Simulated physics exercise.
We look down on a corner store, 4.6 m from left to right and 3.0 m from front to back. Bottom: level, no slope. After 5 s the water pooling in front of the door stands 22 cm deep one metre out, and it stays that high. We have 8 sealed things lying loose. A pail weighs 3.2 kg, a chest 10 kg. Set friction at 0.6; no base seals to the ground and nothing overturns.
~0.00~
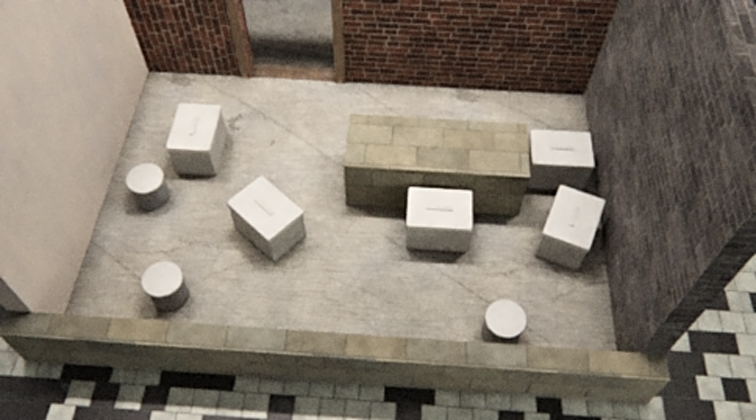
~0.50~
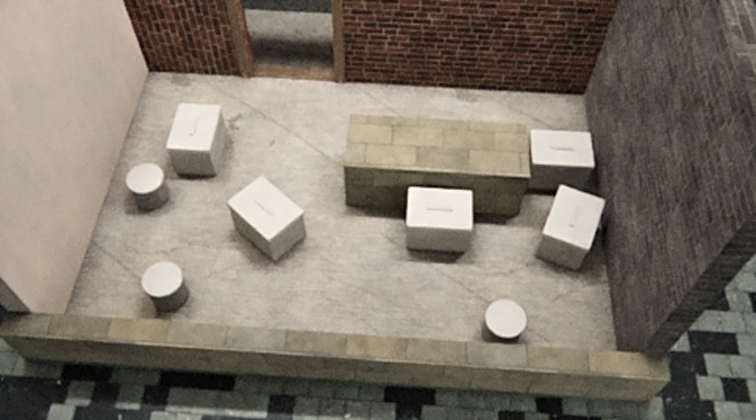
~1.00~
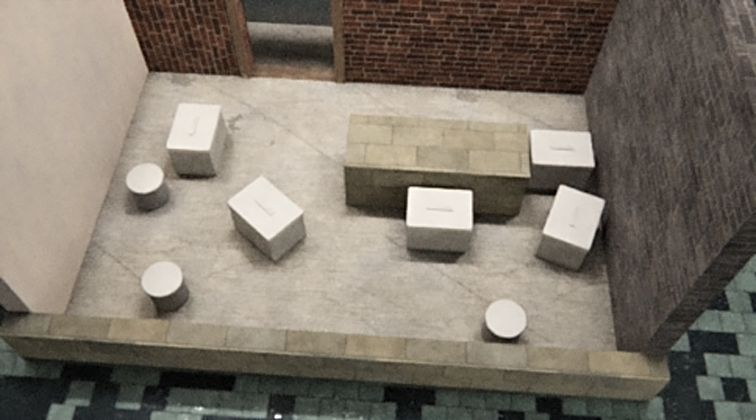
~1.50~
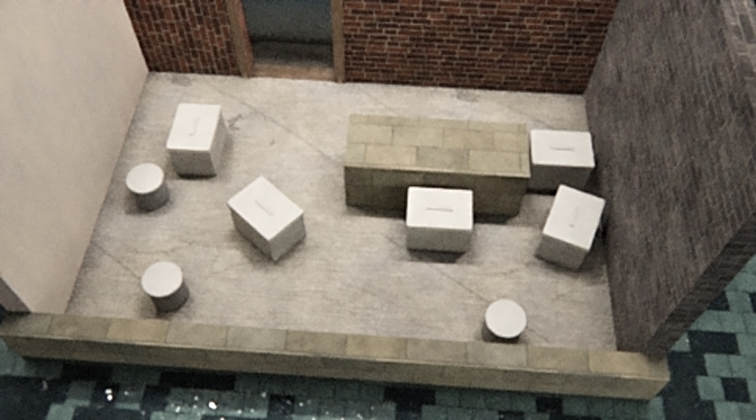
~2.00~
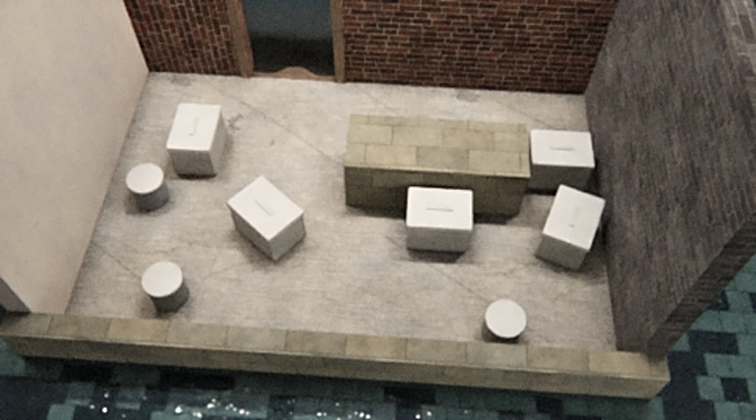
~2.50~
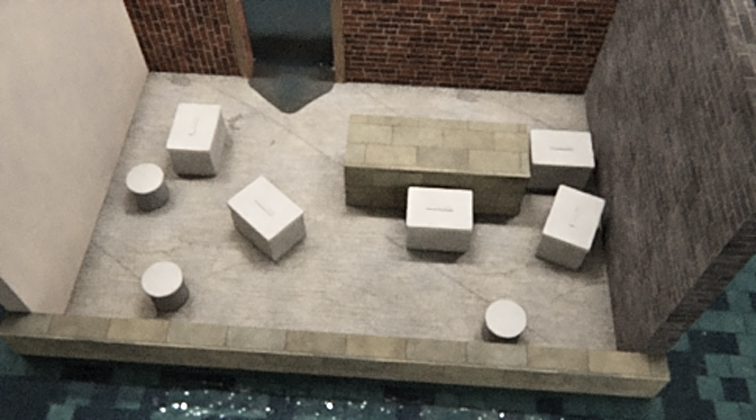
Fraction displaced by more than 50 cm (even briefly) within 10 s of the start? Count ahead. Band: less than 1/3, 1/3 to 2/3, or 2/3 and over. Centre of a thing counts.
Band: 1/3 to 2/3.
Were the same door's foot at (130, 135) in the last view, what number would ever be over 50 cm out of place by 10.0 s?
Then the count would be 5.
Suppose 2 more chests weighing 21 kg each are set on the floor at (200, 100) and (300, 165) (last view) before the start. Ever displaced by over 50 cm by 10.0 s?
In that order: Under, over.
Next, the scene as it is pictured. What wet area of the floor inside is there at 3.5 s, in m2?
Roughly 2.0 m2.
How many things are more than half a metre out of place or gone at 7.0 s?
By that point, 2.
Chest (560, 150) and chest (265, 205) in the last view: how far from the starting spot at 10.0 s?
10 cm and 60 cm respectively.
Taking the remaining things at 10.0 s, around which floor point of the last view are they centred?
Centred roughly on (347, 203).
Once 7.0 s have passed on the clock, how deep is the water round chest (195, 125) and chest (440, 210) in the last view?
Depths: Near 4 cm, then near 0 cm.
After 3.5 s 0 of 8 are over 50 cm from their spots; 0 afloat.
After 4.5 s 0 of 8 are over 50 cm from their spots; 0 afloat.
After 7.0 s 2 of 8 are over 50 cm from their spots; 2 afloat.
After 10.0 s 4 of 8 are over 50 cm from their spots, and 4 have been at some point; 7 afloat.
